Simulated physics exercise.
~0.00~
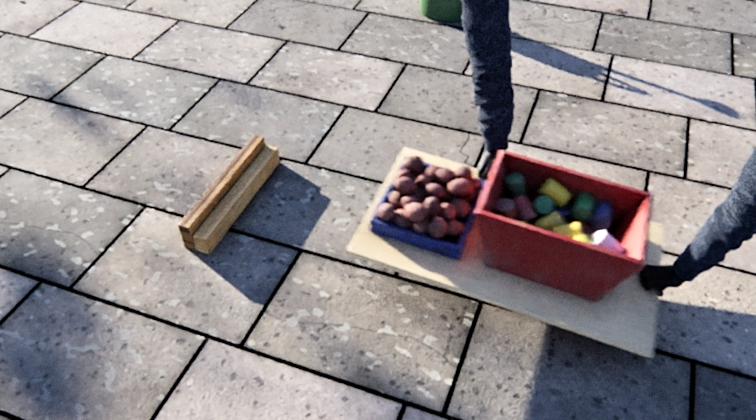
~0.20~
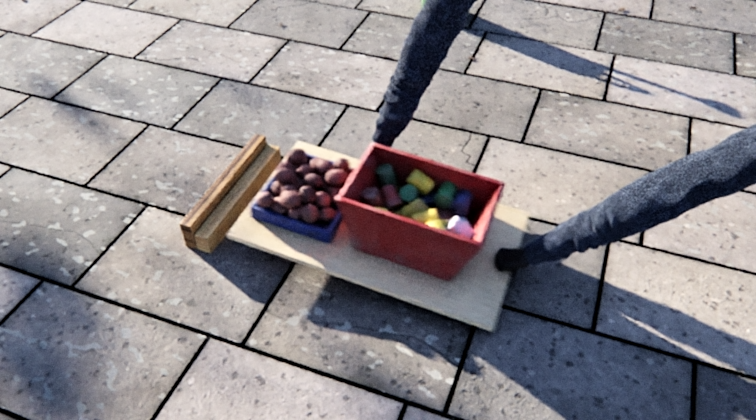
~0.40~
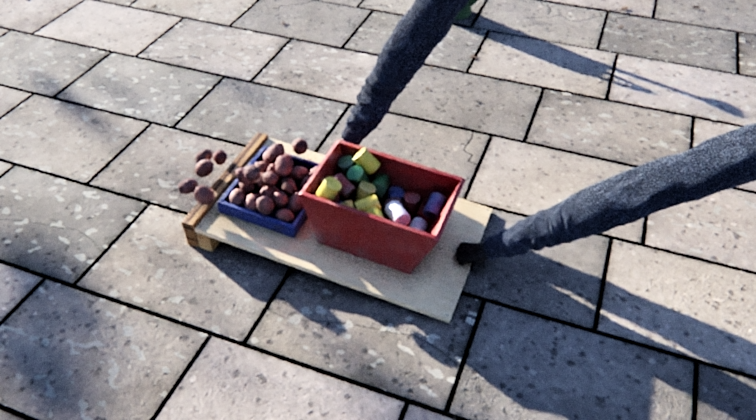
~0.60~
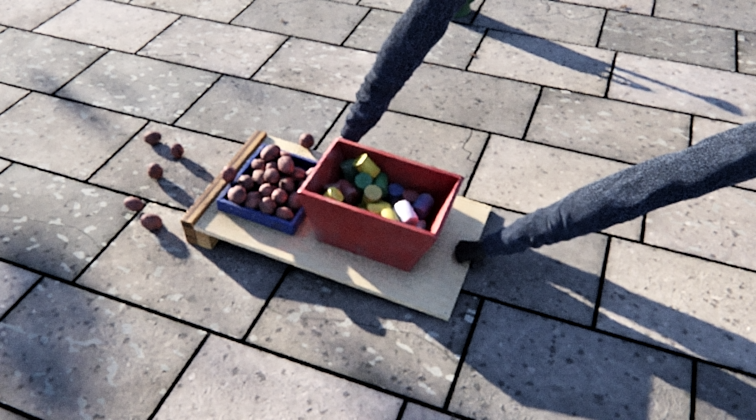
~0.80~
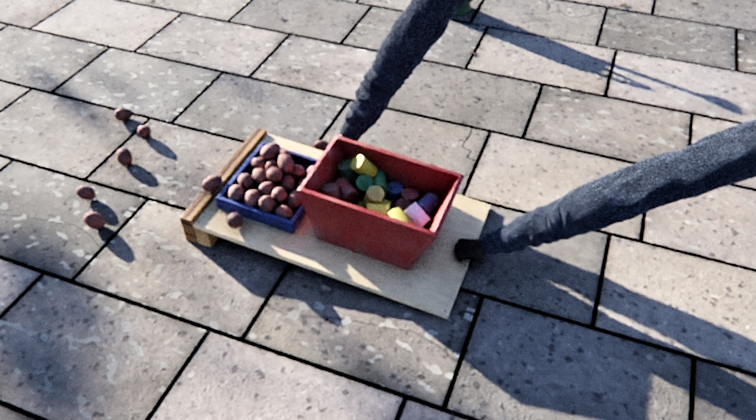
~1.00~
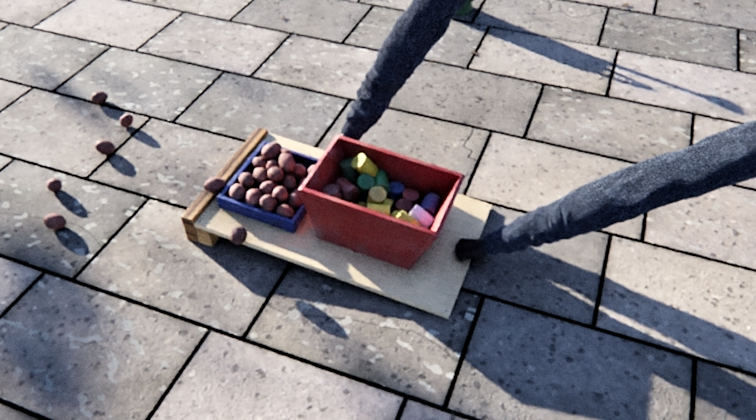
The video shows two dark, sleeve-like arms pushing a board with a blue crate of reddish-brown potatoes and a red crate of colourful jars left into a wooden batten. The board stops abruptly, and several potatoes spill onto the paving, while the jars jostle but stay in their crate.
